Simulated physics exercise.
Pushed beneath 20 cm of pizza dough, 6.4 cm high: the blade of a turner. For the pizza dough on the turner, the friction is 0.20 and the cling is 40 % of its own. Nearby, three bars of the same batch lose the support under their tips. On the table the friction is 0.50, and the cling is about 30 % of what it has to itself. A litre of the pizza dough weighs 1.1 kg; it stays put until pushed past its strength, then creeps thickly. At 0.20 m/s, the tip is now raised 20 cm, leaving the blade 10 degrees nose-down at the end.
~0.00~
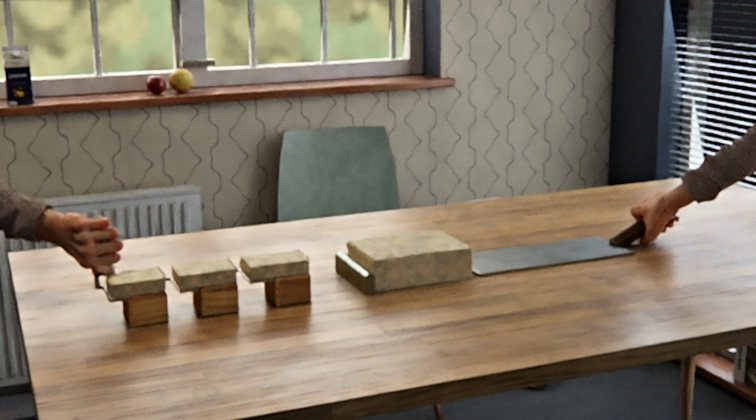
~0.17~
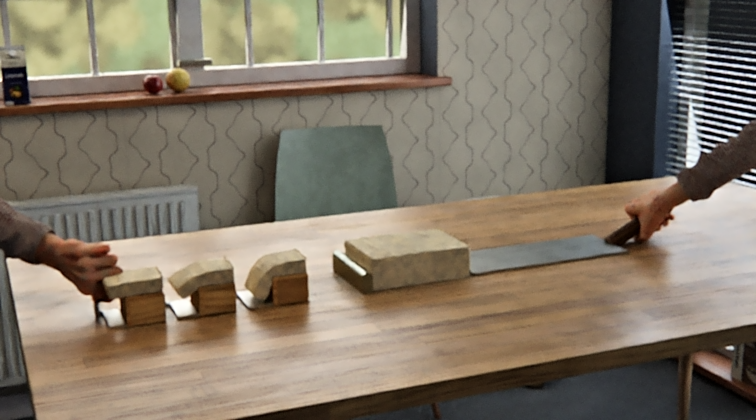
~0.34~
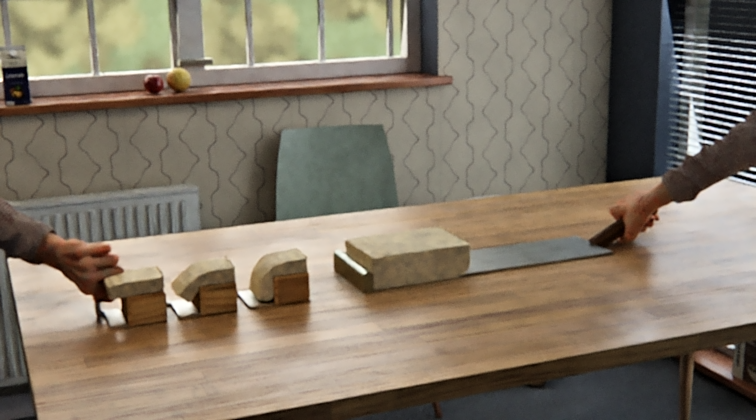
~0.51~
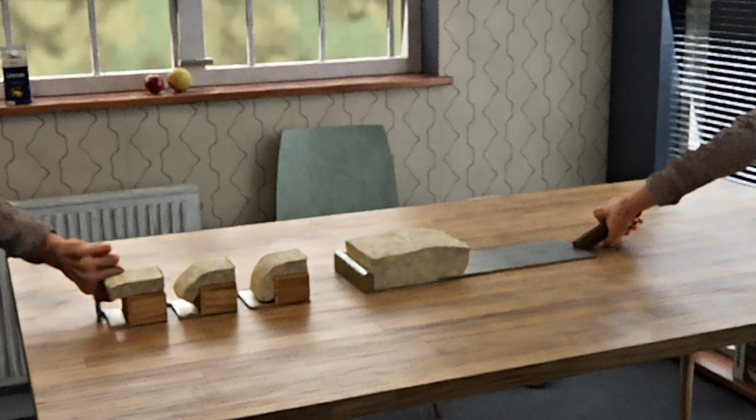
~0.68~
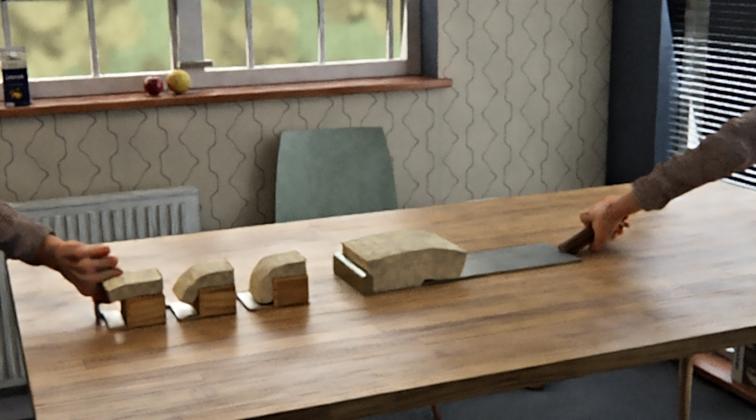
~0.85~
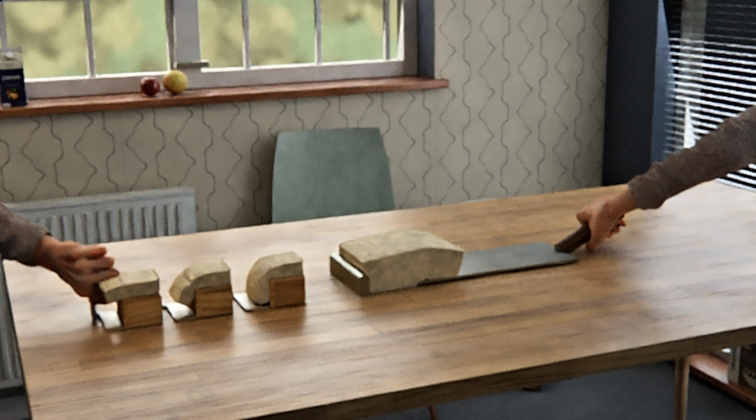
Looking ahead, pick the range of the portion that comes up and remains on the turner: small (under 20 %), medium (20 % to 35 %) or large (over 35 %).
It lands in the top band, so beyond 35 %.
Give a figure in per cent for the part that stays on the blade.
That share is some 50 percent.
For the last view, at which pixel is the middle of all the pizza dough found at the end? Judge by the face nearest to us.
Around (411, 221).
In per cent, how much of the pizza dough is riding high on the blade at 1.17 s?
I'd put it at some 0 in a hundred.
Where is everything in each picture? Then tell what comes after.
The first frame shows handle end of the blade at (635, 254), not yet moved; crest of the pizza dough at (388, 258); drop of the bar ends 0, 0, 0 (left to right).
The second frame shows handle end of the blade at (630, 253), moved 6 mm; crest of the pizza dough at (385, 257); drop of the bar ends 3 mm, 2.0 cm, 4.3 cm (left to right).
The third frame shows handle end of the blade at (614, 254), moved 4.7 cm; crest of the pizza dough at (467, 244); drop of the bar ends 4 mm, 2.8 cm, 4.9 cm (left to right).
The fourth frame shows handle end of the blade at (597, 257), moved 8.9 cm; crest of the pizza dough at (434, 247); drop of the bar ends 5 mm, 3.1 cm, 4.9 cm (left to right).
The fifth frame shows handle end of the blade at (582, 261), moved 12 cm; crest of the pizza dough at (419, 249); drop of the bar ends 6 mm, 3.3 cm, 4.9 cm (left to right).
The sixth frame shows handle end of the blade at (579, 260), moved 12 cm; crest of the pizza dough at (421, 249); drop of the bar ends 7 mm, 3.3 cm, 4.9 cm (left to right).
After 1.17 s, the tip is 6.7 cm up.
After 1.55 s, the tip is 14 cm up.
After 1.93 s, the tip is 20 cm up and 48 % is riding high on the blade.
After 2.31 s, the tip is 20 cm up and 48 % is riding high on the blade.
After 2.41 s, the tip is 20 cm up and 48 % is riding high on the blade.
